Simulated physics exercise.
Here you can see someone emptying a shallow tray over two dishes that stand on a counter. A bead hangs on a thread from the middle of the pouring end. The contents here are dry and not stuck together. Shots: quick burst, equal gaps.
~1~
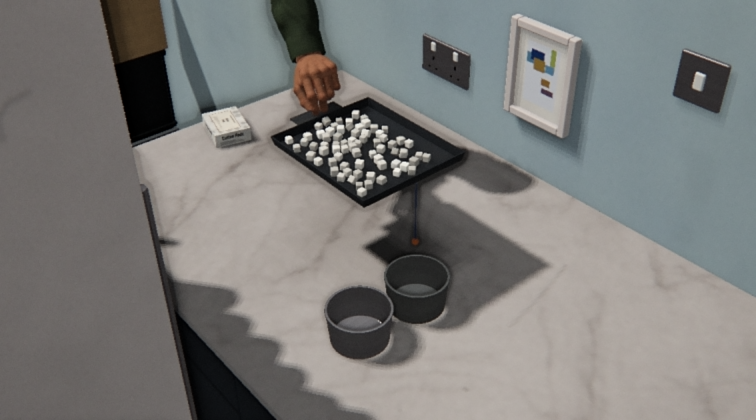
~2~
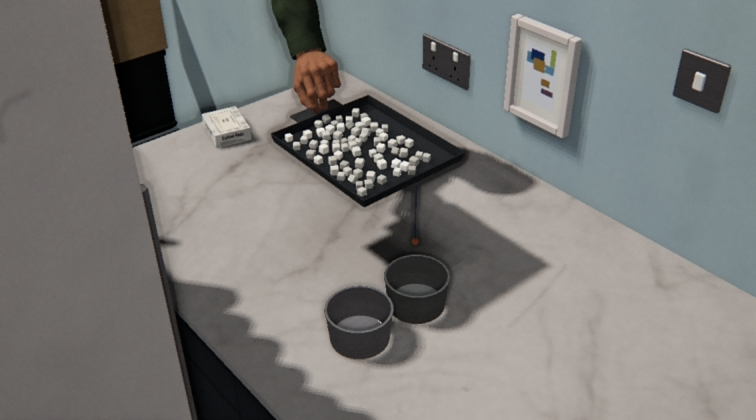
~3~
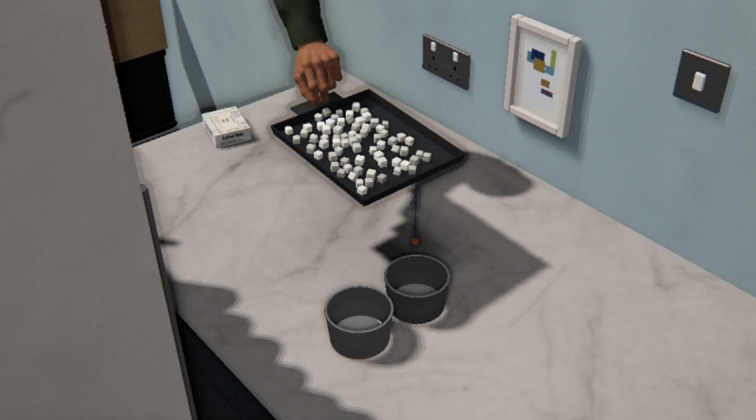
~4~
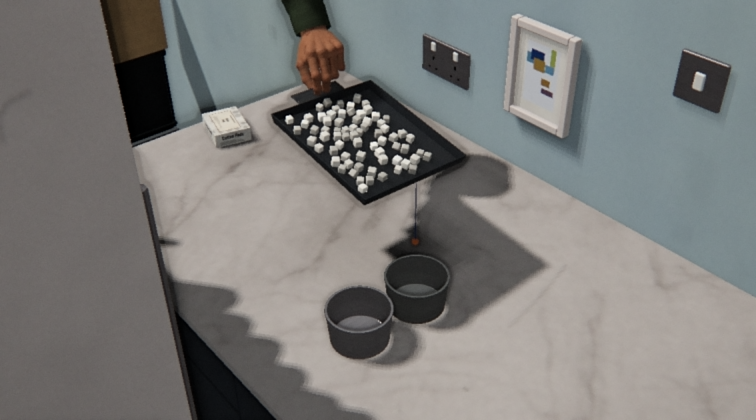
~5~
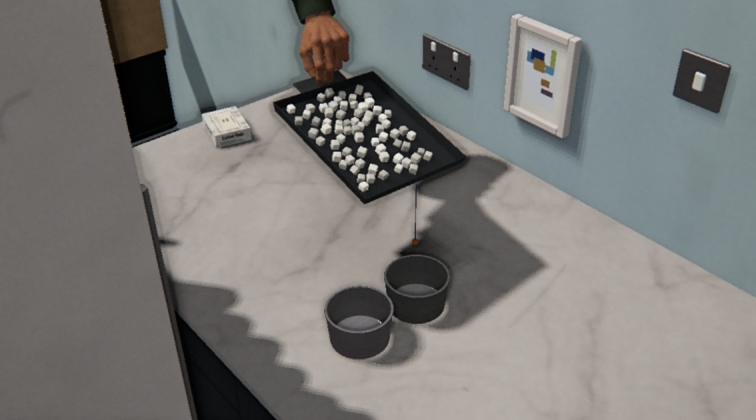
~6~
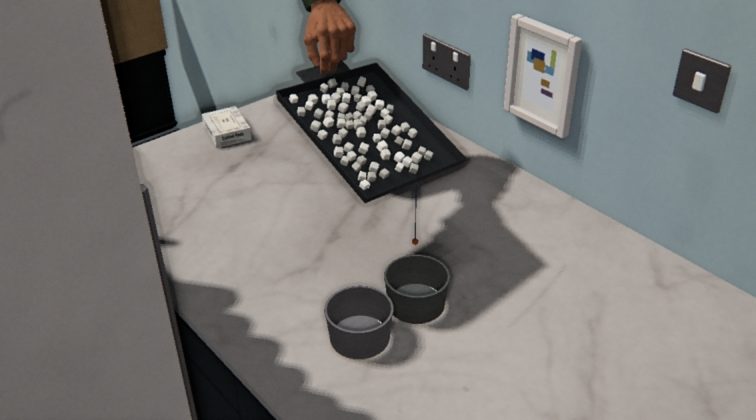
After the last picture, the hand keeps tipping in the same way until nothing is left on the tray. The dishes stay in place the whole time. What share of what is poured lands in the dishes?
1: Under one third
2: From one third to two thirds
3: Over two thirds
(1) Under one third.
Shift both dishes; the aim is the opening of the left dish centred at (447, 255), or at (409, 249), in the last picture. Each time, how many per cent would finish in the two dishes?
The first try yields 60% and the second yields 20%.
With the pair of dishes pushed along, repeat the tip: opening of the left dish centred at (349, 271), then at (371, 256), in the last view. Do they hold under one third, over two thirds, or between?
On the first try the answer is under a third, and on the second it is under a third.
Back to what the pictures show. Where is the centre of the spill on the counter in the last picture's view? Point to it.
The centre sits near (492, 276).
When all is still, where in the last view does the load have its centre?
The centre ends up roughly at (475, 279).
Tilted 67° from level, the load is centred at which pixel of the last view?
Centre estimate: (426, 159).
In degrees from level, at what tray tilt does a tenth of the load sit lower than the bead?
The angle is around 105°.
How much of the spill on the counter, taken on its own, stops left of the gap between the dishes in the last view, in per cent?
Reading: Around 0 %.
Shortly afterwards, tray tipped steeply; all but a few on the tray; a little in the air.
Next, tray tipped past a quarter turn; the bulk on the tray; only a few in the right dish; a little outside both; a little in the air.
Some moments later, tray tipped past a quarter turn; near a quarter in the right dish; the bulk outside both.
In the end, tray tipped past a quarter turn; none at all in the left dish; near a quarter in the right dish; the bulk outside both.
